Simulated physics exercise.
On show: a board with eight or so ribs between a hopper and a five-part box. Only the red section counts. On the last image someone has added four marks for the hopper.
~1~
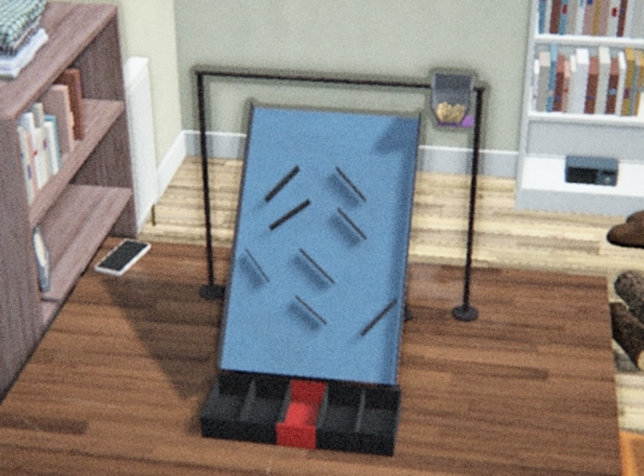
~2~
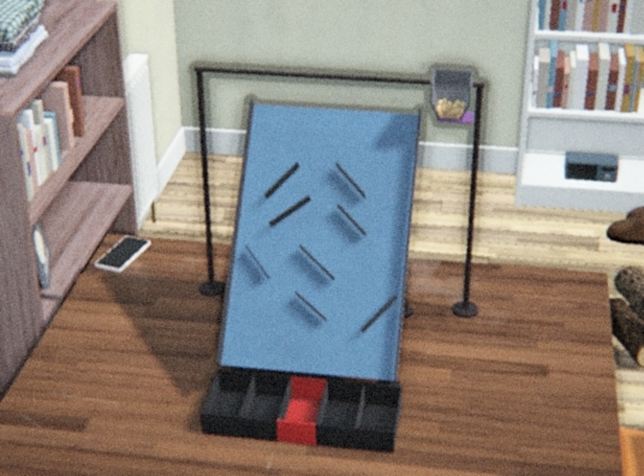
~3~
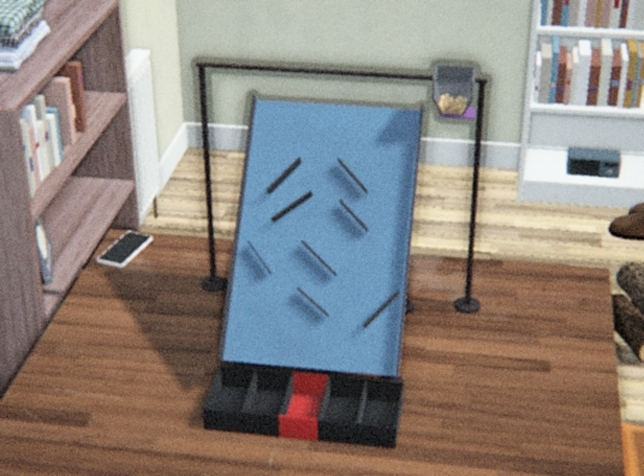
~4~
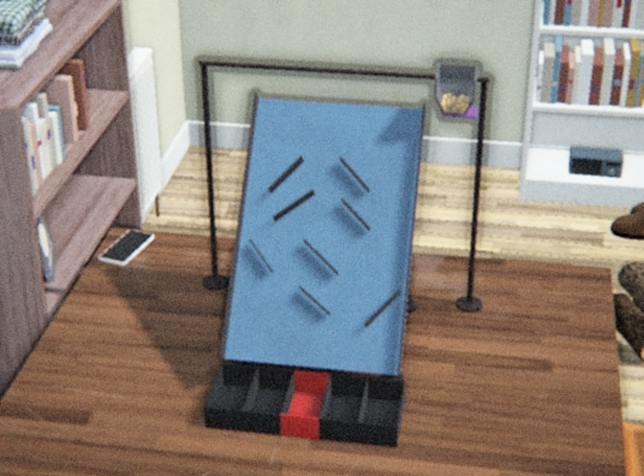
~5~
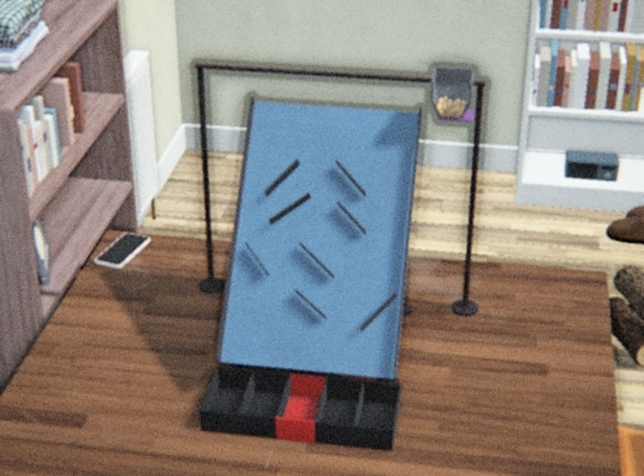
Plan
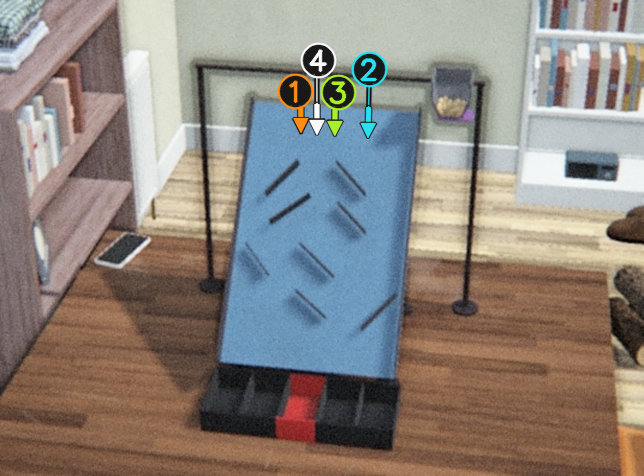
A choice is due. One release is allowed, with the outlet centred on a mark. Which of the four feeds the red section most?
2 works best here.
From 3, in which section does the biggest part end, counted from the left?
The fourth from the left.
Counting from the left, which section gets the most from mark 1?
The first.
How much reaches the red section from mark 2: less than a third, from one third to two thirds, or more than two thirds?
Mark 2 gives from one third to two thirds.
On the marked copy, mark 1 meets the board at (300, 127); mark 2 meets the board at (368, 132); mark 3 meets the board at (334, 130); mark 4 meets the board at (316, 128).
If 1 is chosen, about a quarter in the red section, about two thirds in other sections, a small part outside the box.
If 2 is chosen, about half in the red section, about half in other sections, a stray few outside the box.
If 3 is chosen, about a quarter in the red section, most in other sections.
If 4 is chosen, about a quarter in the red section, most in other sections, a stray few outside the box.
